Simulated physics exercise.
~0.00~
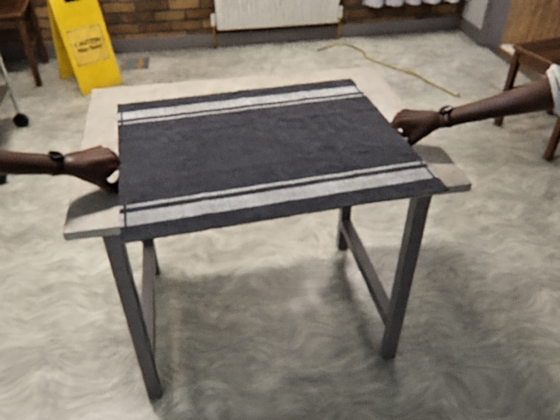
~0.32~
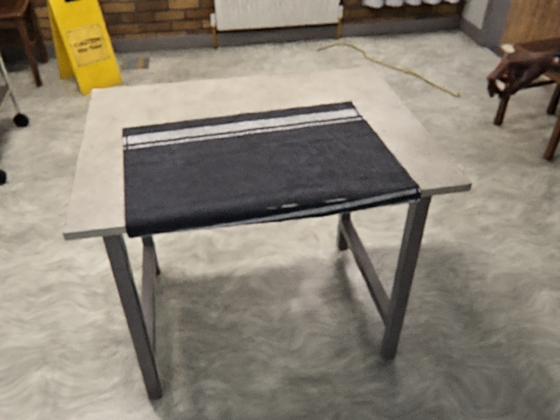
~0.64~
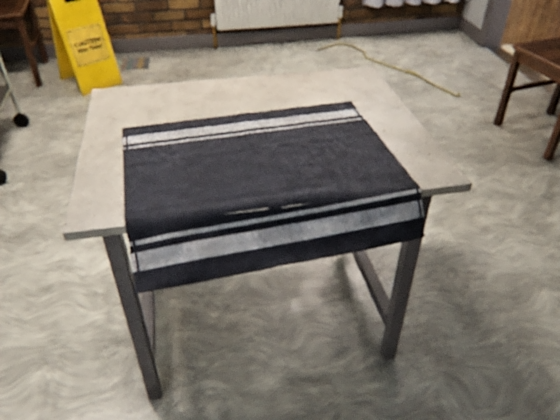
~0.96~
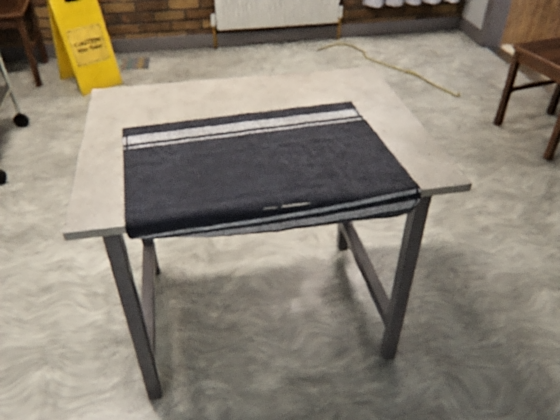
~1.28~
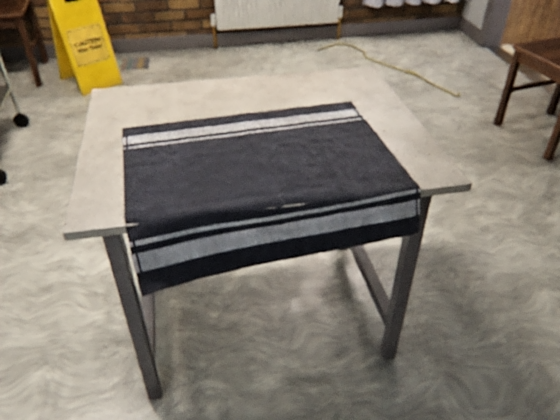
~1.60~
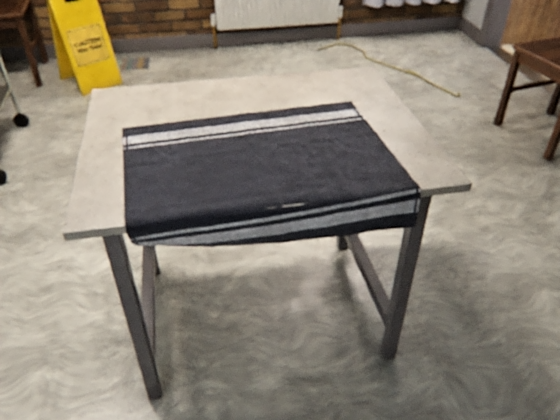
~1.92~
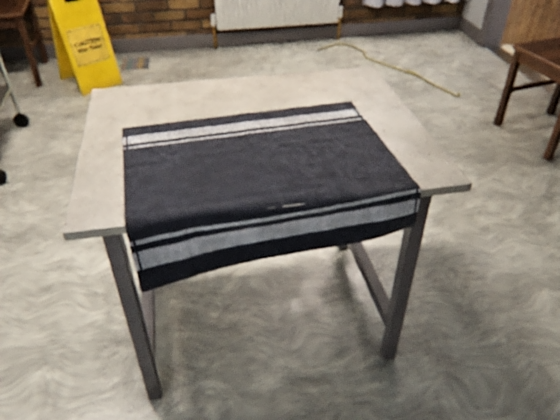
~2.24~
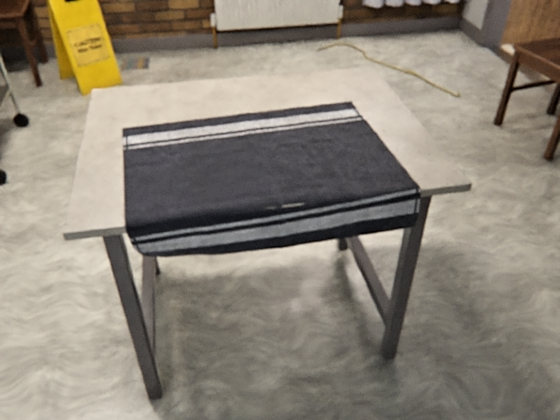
The clip opens with two hands, one reaching in from each side, holding a dark tea towel with pale stripes out flat at the front of a small side table. They let go and withdraw, and the towel drops onto the tabletop, its front end folding down over the near edge. The hanging part swings out, showing its striped border, then tucks back under the rim. It flaps out and in several more times, each swing looking smaller, while the rest lies still. By the end the towel remains on the table, most of it on top.
